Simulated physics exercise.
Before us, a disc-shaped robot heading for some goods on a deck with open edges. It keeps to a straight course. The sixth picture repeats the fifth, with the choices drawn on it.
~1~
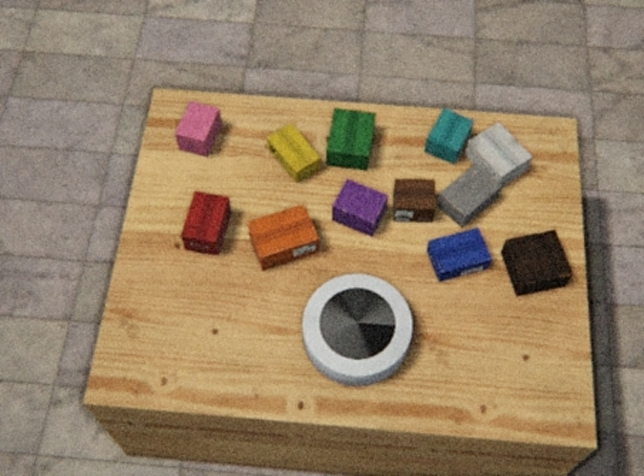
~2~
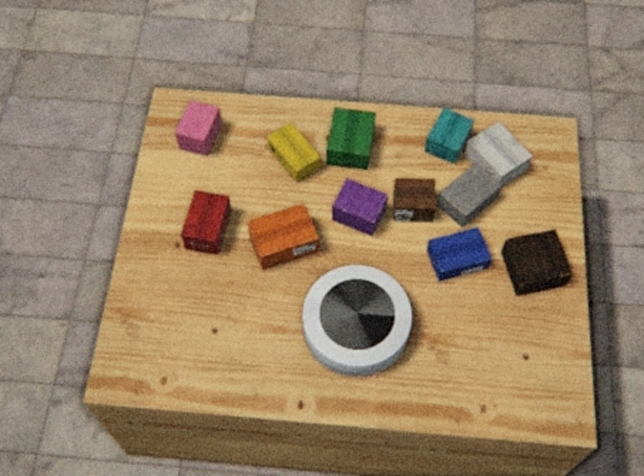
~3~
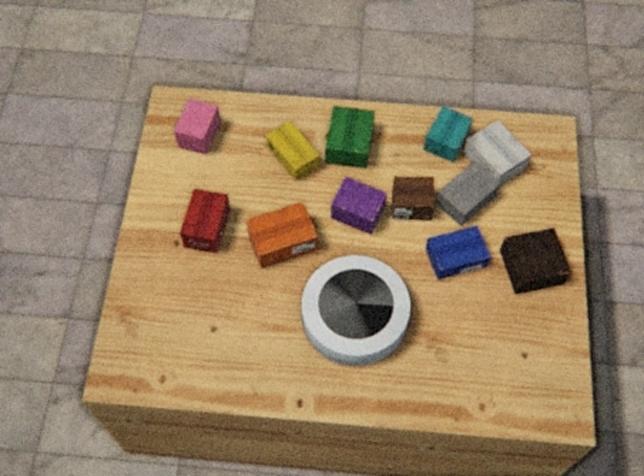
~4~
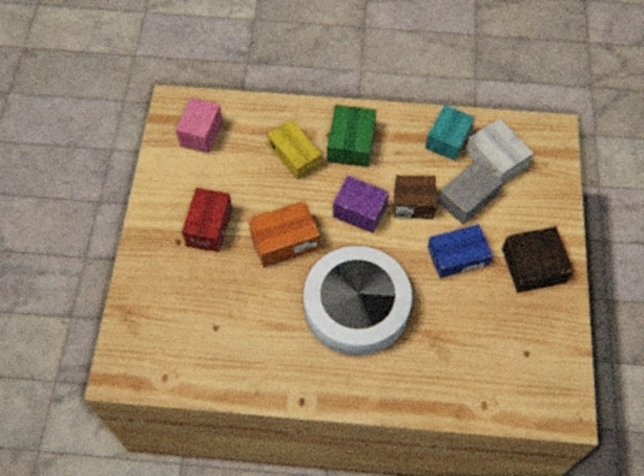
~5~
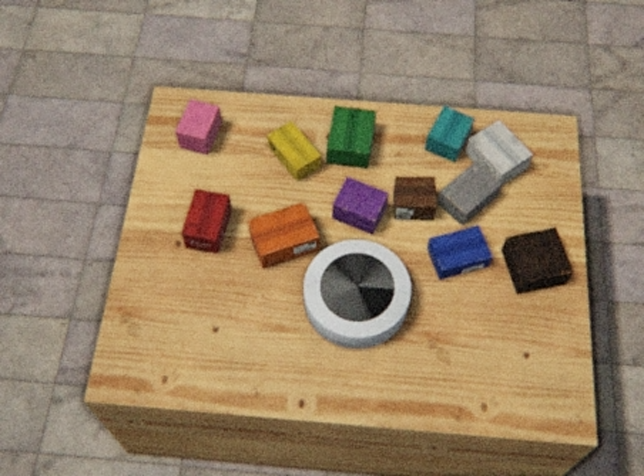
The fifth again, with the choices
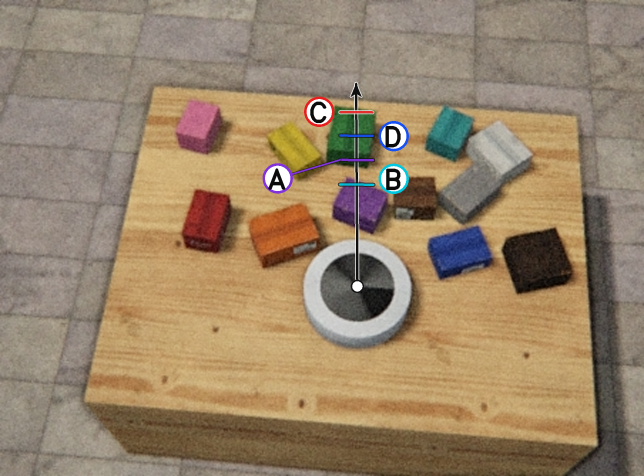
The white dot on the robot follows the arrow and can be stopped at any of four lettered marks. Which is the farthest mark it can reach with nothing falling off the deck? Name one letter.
The farthest safe stop is B.
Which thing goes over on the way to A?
The green box.
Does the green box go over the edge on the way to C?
Yes.
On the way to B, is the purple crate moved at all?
Yes.
On the marked copy, A at (356, 160); B at (357, 184); C at (357, 112); D at (356, 136); the arrow from (357, 286) to (356, 84); the white dot at (357, 286).
Following B. Soon after the start, robot (357, 254); purple crate (358, 195); orange box (282, 229).
Later, robot (356, 217); green box (350, 124); purple crate (357, 161).
In the end, robot (356, 193); green box (347, 103); purple crate (356, 139); nothing has fallen.
As for the rest, A drops the green box; C drops the purple crate and green box; D drops the green box.
